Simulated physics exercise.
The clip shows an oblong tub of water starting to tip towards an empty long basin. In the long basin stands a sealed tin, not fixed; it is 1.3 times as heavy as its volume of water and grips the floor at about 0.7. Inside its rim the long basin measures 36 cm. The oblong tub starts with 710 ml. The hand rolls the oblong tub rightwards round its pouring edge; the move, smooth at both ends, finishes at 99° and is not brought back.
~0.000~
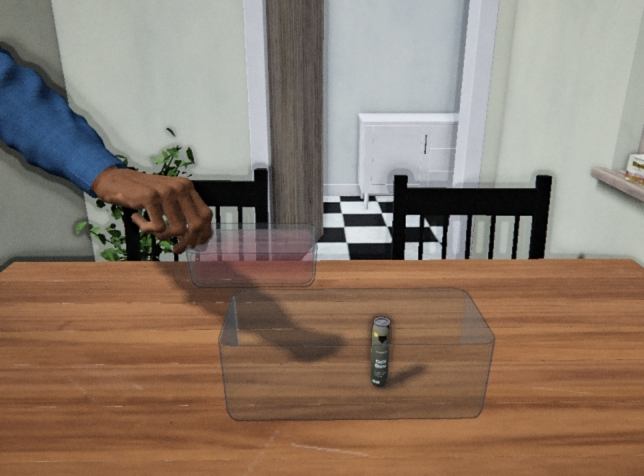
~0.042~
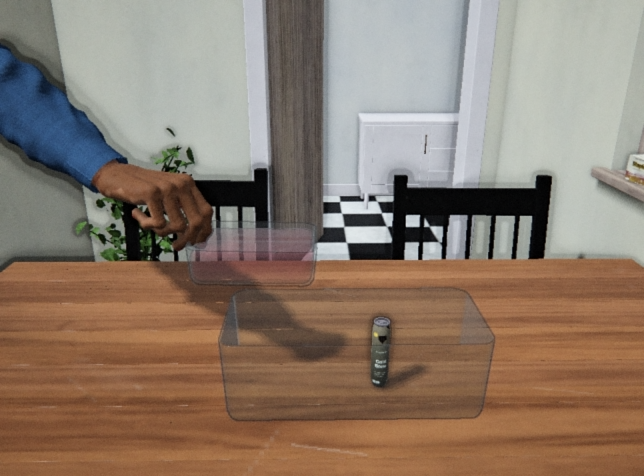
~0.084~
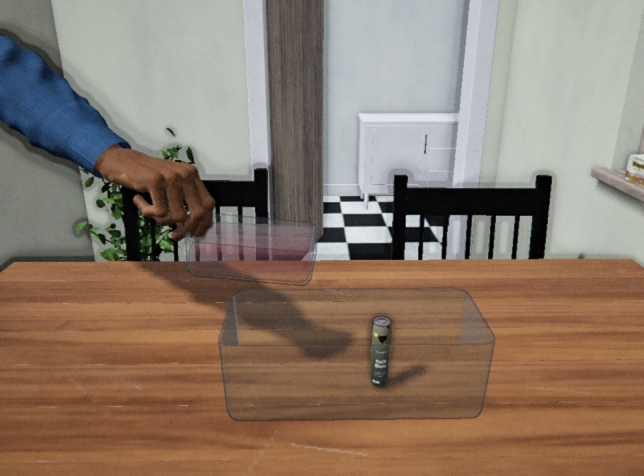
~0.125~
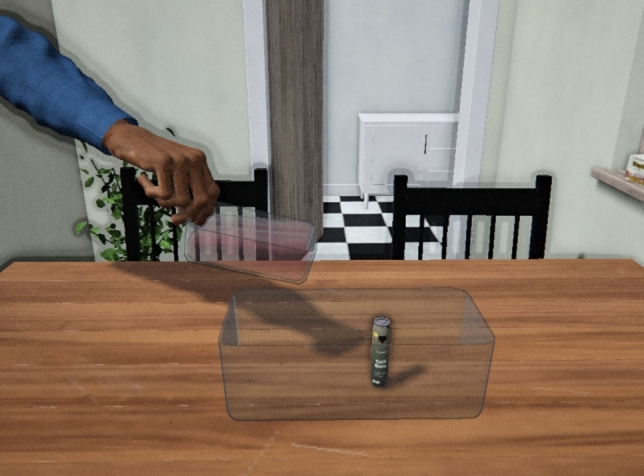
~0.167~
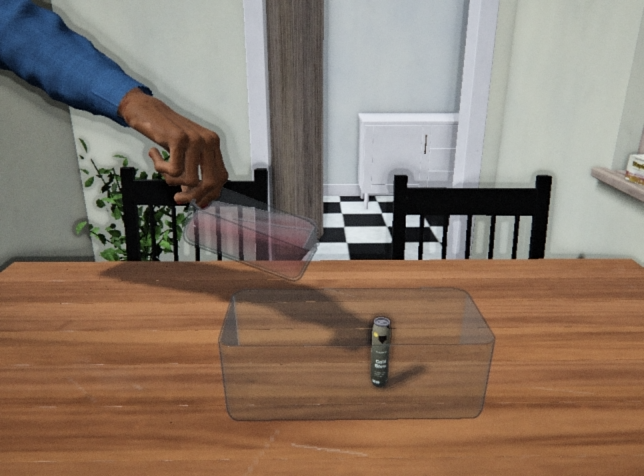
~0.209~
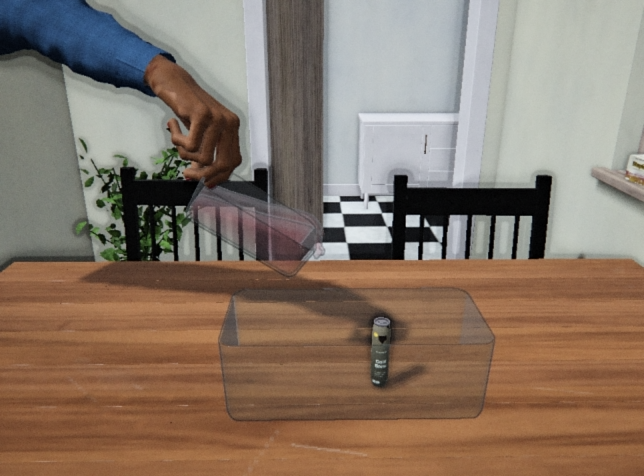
A hand in a blue sleeve slowly tilted a clear tub of pinkish liquid to the right, rising as it leaned more steeply, while a clear basin and a small tin stayed still on the wooden table.
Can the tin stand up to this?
The tin keeps standing.
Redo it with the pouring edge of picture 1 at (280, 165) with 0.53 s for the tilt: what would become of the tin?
Then it stays up.
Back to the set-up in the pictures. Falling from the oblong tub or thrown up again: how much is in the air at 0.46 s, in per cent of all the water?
About 68 per cent.
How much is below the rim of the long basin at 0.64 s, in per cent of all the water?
Near 86 in a hundred.
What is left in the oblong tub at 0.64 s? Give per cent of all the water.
About 2 per cent.
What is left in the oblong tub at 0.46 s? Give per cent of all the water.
Some 16 per cent.
Then, 0.46 s in, the tilt is 94° and 16 per cent is still to pour; the tin stands where it began.
Then, 0.64 s in, the tilt is 99° and 2 per cent is still to pour; the tin stands where it began.
Then, 0.82 s in, the tilt is 99° and 0 per cent is still to pour; the tin stands where it began.
Then, 1.03 s in, the tilt is 99° and 0 per cent is still to pour; the tin stands where it began.
Finally, the tin stands where it began.
